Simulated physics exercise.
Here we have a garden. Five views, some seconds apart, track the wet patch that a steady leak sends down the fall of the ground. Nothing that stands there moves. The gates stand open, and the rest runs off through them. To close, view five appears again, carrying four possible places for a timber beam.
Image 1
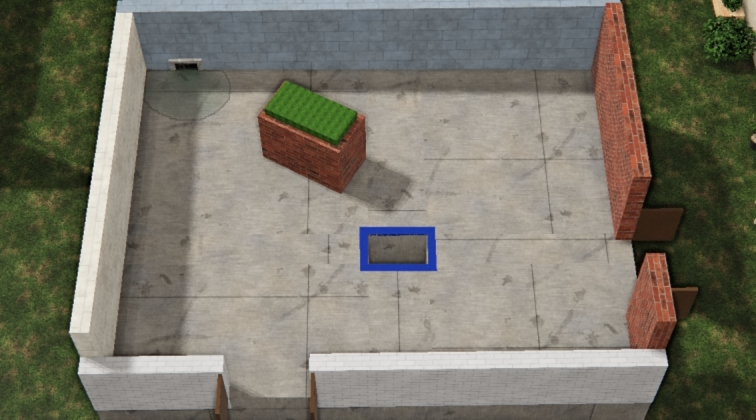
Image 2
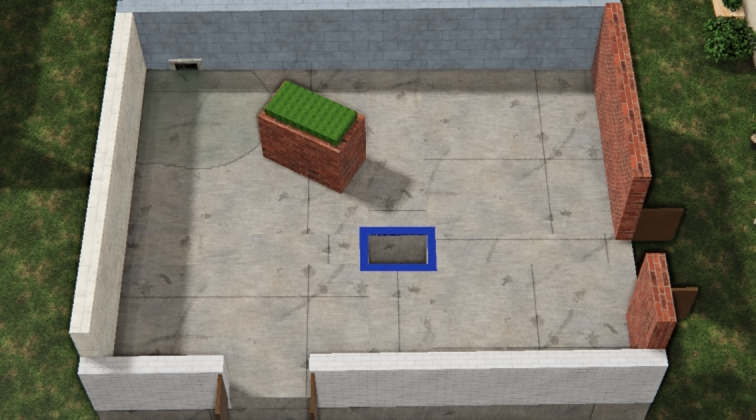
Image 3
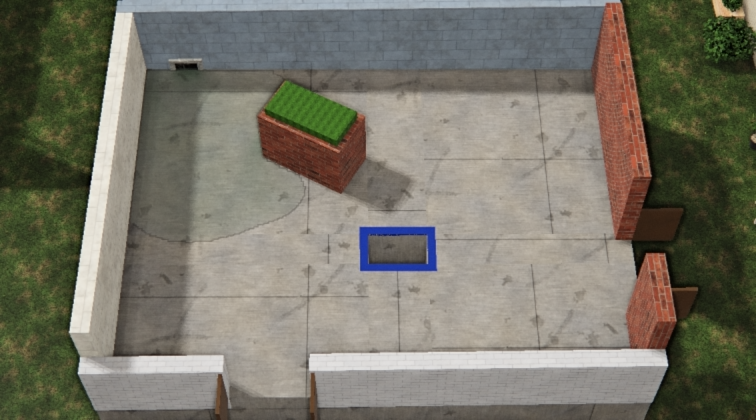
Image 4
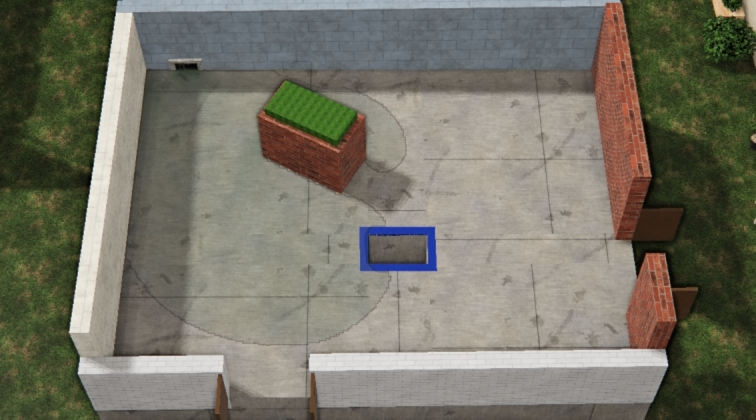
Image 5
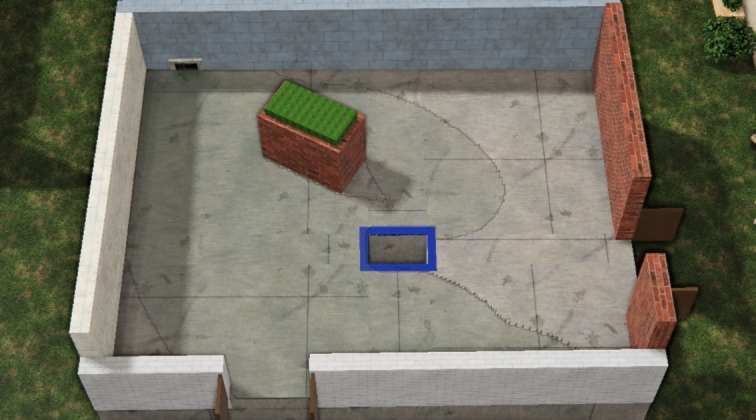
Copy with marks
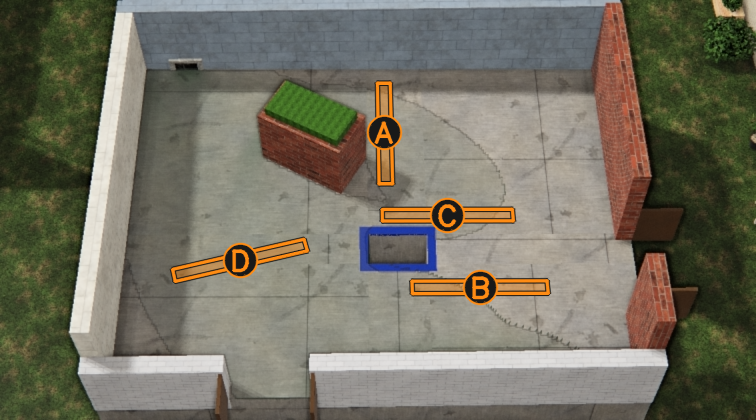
Water spreads from the back left corner across the walled yard, reaching the blue-edged gully.
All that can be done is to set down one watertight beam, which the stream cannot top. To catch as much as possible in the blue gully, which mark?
Go for D.
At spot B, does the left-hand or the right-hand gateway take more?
The right gate.
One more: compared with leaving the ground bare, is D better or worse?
It is better.
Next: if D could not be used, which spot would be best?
That would be A.
On the marked copy, A from (385, 183) to (383, 83); B from (412, 287) to (547, 287); C from (382, 215) to (512, 214); D from (173, 275) to (305, 245).
If A is chosen, about 25 % of the stream runs into the blue gully, about 74 % out by the gates.
If B is chosen, about 14 % of the stream runs into the blue gully, about 85 % out by the gates.
If C is chosen, about 13 % of the stream runs into the blue gully, about 86 % out by the gates.
If D is chosen, about 42 % of the stream runs into the blue gully, about 57 % out by the gates.
